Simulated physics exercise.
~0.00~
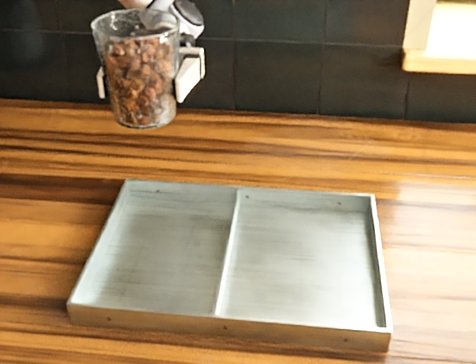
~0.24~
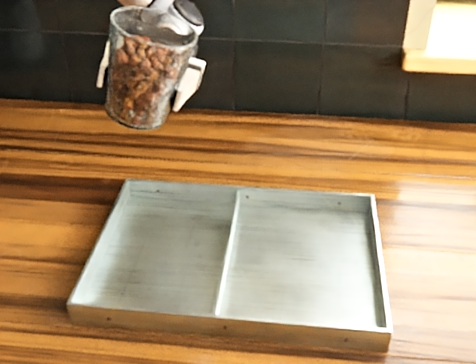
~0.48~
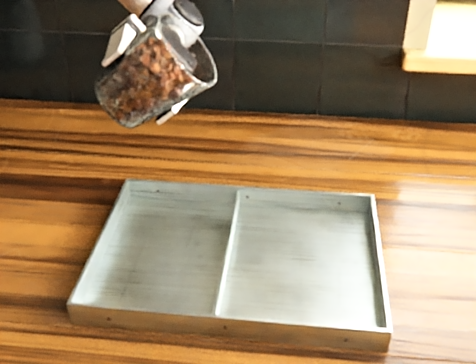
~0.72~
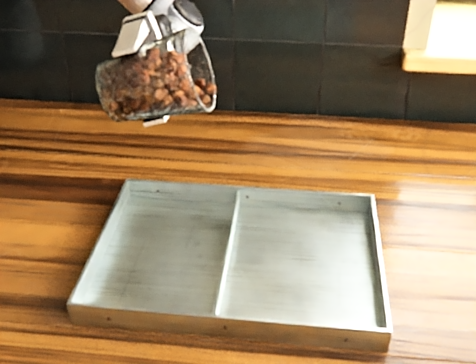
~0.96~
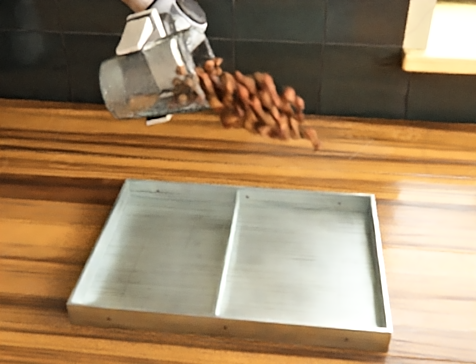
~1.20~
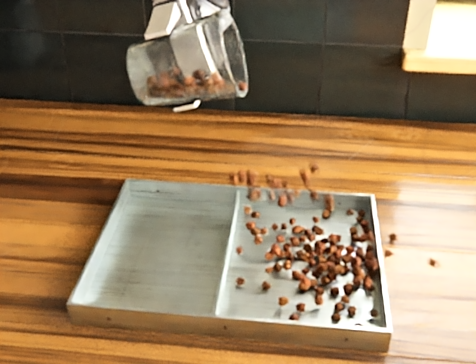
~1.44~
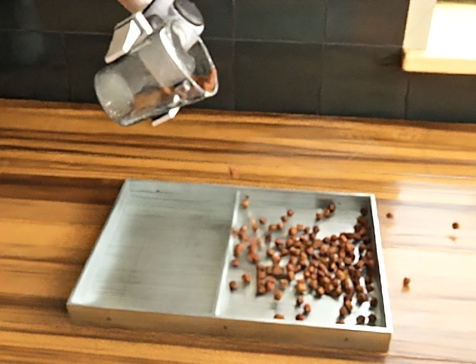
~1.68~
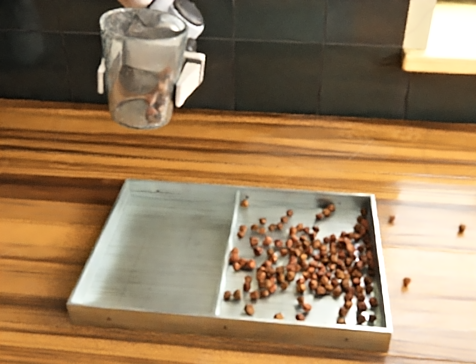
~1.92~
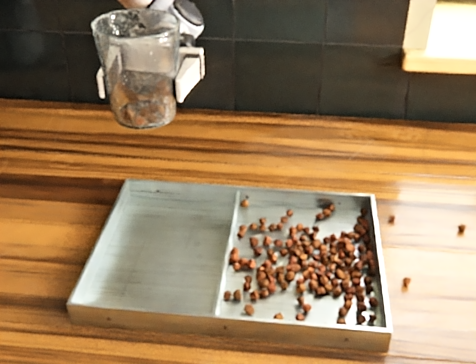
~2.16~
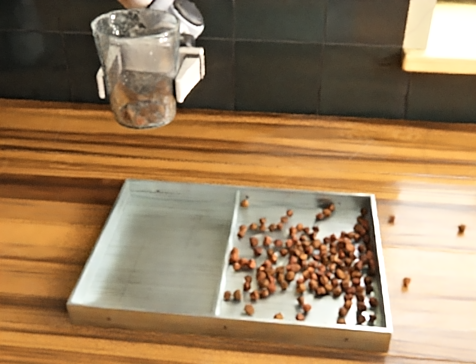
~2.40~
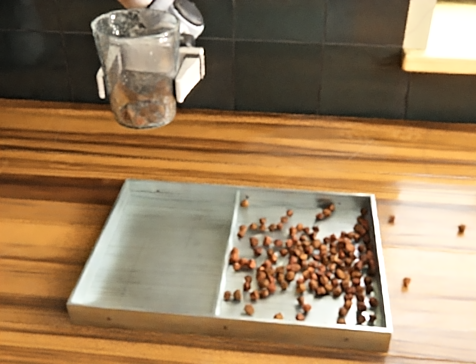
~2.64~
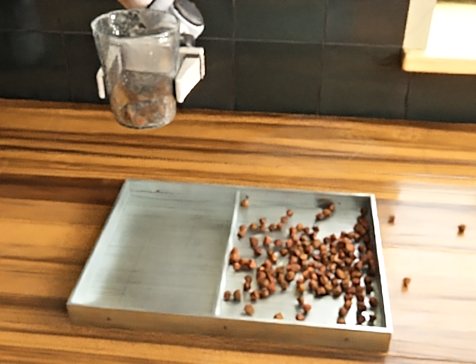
A clear cup full of reddish-brown pellets hangs in a pale robotic gripper above a wooden, stripe-grained counter, seen from a fixed, slightly raised view with dark tiles behind. Below it sits a shallow grey-green tray split by a divider. The gripper tips the cup to the right until it lies on its side, and the pellets pour out in a stream, landing in the tray's right section. A few scatter onto the counter to the right. The cup then swings back upright and stays still, with a small remainder inside and the left section empty.
